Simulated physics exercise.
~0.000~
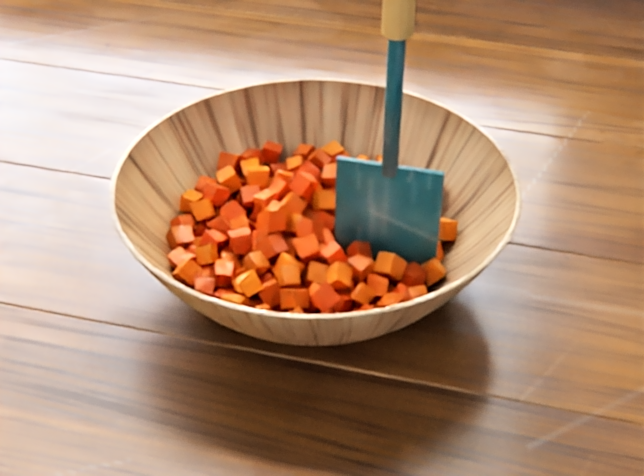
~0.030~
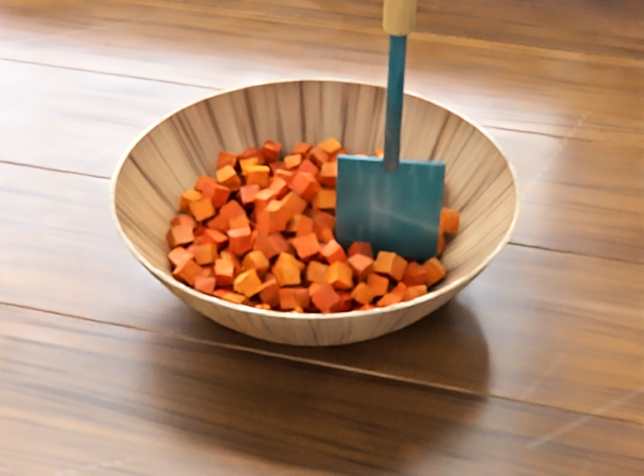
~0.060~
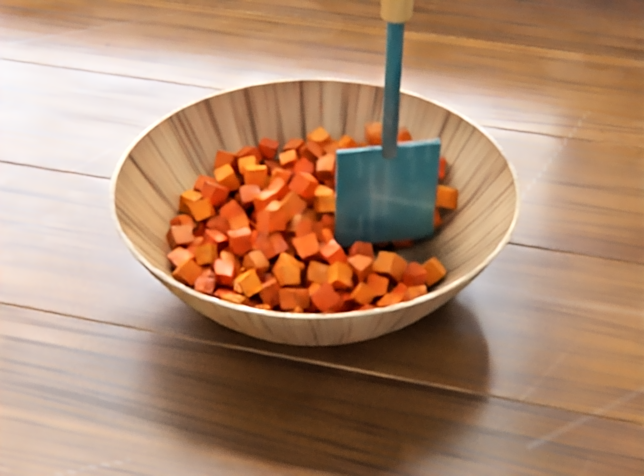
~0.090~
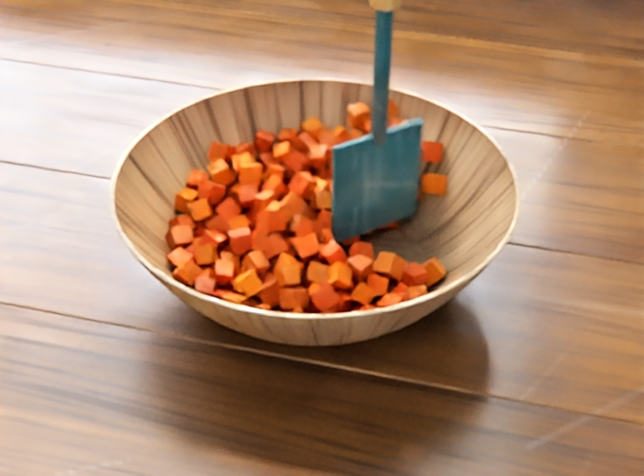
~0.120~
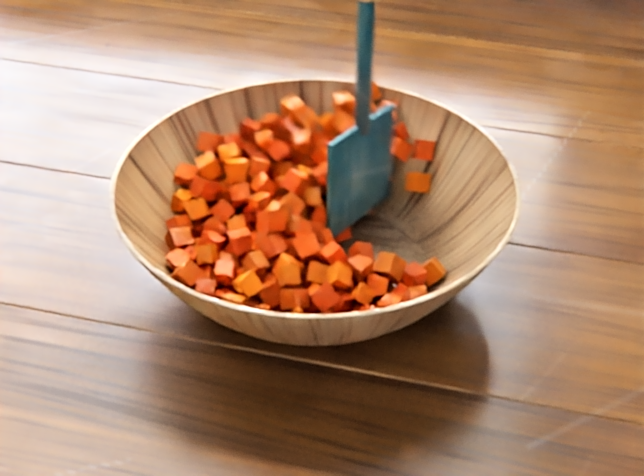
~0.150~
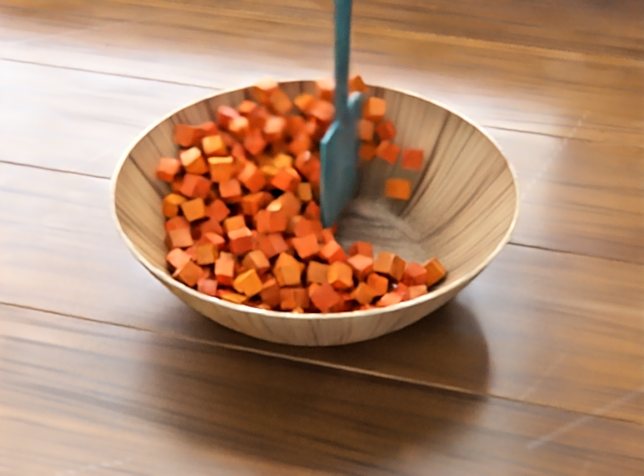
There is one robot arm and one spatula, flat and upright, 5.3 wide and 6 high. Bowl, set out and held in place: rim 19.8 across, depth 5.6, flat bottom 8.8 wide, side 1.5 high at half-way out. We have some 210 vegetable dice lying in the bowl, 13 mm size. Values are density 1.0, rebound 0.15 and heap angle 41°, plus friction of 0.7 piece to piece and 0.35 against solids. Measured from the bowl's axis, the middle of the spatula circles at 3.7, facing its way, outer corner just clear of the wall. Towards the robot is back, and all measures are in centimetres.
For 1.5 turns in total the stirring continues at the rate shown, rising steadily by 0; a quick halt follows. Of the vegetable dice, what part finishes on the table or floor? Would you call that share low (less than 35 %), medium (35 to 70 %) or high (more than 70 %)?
I would call it low.
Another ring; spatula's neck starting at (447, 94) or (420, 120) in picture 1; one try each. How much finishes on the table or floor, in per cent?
Close to 0 per cent for the first and close to 45 per cent for the second.
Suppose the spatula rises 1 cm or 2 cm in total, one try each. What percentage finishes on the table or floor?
Estimates: 25 % then 20 %.
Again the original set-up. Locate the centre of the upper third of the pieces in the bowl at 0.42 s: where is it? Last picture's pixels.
Around (322, 278).
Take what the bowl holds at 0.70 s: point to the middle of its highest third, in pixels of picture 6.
The centre lies near (330, 123) in the last picture.
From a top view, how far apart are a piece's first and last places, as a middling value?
Around 10 centimetres.
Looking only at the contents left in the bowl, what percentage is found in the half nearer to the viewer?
Roughly 65 percent of it.
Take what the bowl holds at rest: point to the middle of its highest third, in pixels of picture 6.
It is centred near (186, 244).
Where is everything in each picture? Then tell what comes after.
The first picture shows spatula neck at (391, 139), 0° round; upper third of the load around (298, 214), from x 180 to 445, top at y 155; 212 in the bowl.
The second picture shows spatula neck at (393, 134), 7° round; upper third of the load around (298, 212), from x 180 to 445, top at y 150.
The third picture shows spatula neck at (391, 120), 26° round; upper third of the load around (304, 197), from x 180 to 445, top at y 135.
The fourth picture shows spatula neck at (380, 108), 45° round; upper third of the load around (305, 178), from x 180 to 435, top at y 110.
The fifth picture shows spatula neck at (363, 98), 65° round; upper third of the load around (294, 157), from x 180 to 430, top at y 95.
The sixth picture shows spatula neck at (341, 91), 84° round; upper third of the load around (271, 151), from x 170 to 430, top at y 85; 212 in the bowl.
By 0.42 s, 261° round, highest piece 8 above the table; 186 in the bowl, 16 on the table or floor, 10 in flight or on the tool.
By 0.70 s, 78° round, highest piece 8 above the table; 166 in the bowl, 43 on the table or floor, 3 in flight or on the tool.
By 1.03 s, 180° round, highest piece 6 above the table; 154 in the bowl, 58 on the table or floor.
By 1.73 s, 180° round, highest piece 6 above the table; 154 in the bowl, 58 on the table or floor.
Final count, 154 in the bowl, 58 on the table or floor. That is 27 % on the table or floor.
